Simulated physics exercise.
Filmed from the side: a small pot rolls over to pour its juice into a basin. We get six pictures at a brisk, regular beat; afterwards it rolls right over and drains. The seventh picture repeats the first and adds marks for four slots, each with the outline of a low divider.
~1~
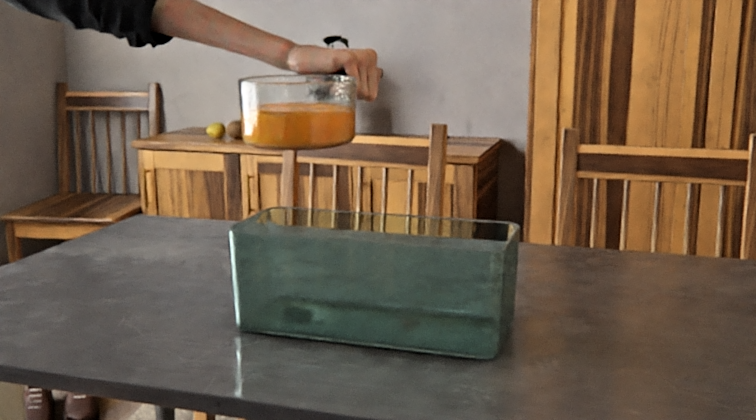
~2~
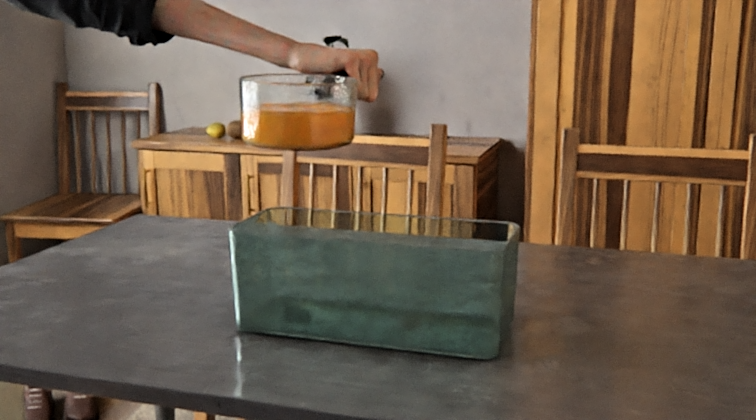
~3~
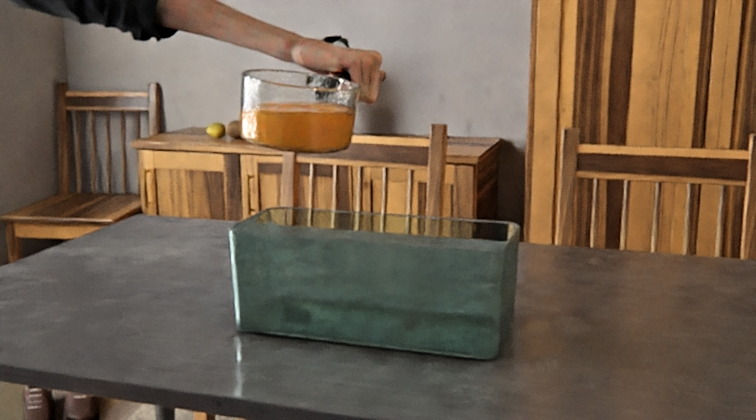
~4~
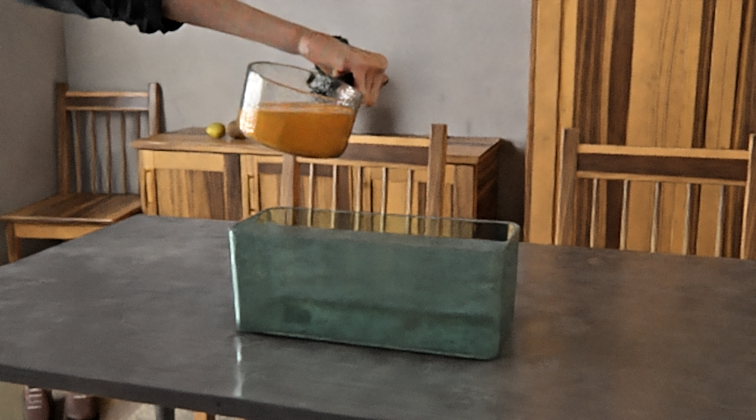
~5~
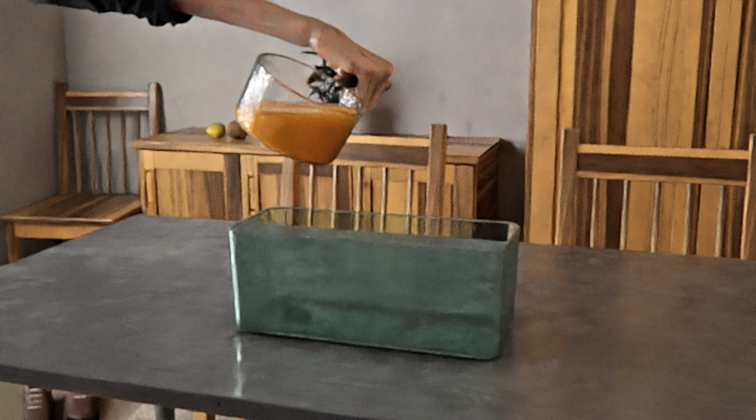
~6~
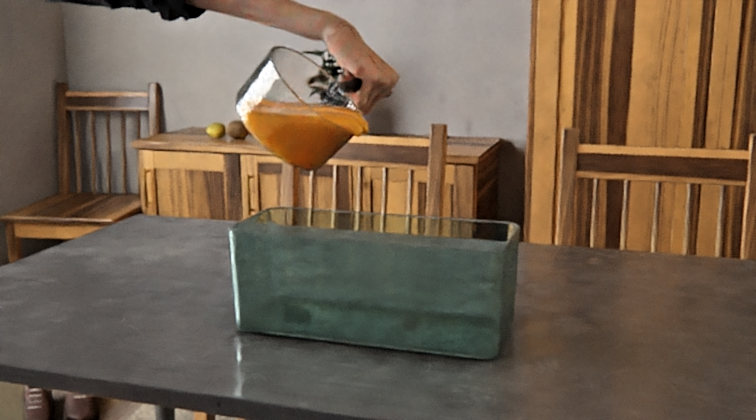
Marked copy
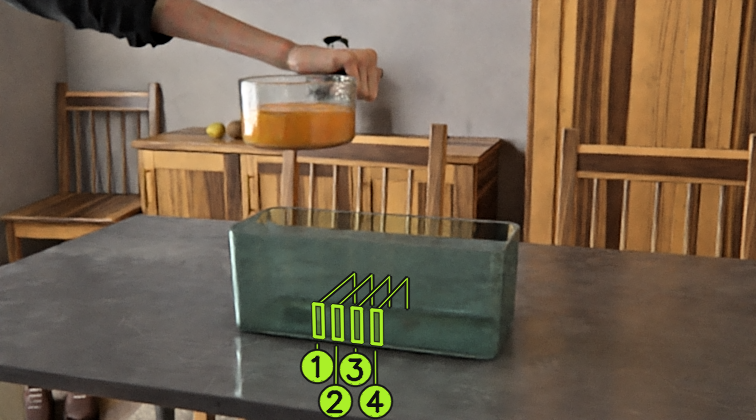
On a dark tabletop in a room with wooden chairs, a hand held a small clear pot of orange juice above a greenish glass basin, then steadily tilted it until juice reached over the lip.
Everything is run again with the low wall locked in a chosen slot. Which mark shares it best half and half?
Slot 4 does it best.
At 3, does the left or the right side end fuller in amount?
The right side.
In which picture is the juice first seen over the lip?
Picture 6.
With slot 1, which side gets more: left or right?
The right one.
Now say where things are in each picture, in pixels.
In the first frame, upright, lip at (350, 79); basin from (237, 327) to (500, 358); nothing has left yet.
In the second frame, tipped about 2°, lip at (351, 81); nothing has left yet.
In the third frame, tipped about 8°, lip at (354, 88); nothing has left yet.
In the fourth frame, tipped about 18°, lip at (357, 98); nothing has left yet.
In the fifth frame, tipped about 30°, lip at (358, 112); nothing has left yet.
In the sixth frame, tipped about 44°, lip at (357, 128); juice is over the lip, down to (357, 128).
In lime, 1 at (317, 344); 2 at (336, 346); 3 at (355, 348); 4 at (375, 351).
For slot 1, about 7 % ends left of the wall and 92 % right of it.
For slot 2, about 9 % ends left of the wall and 90 % right of it.
For slot 3, about 31 % ends left of the wall and 68 % right of it.
For slot 4, about 52 % ends left of the wall and 48 % right of it.
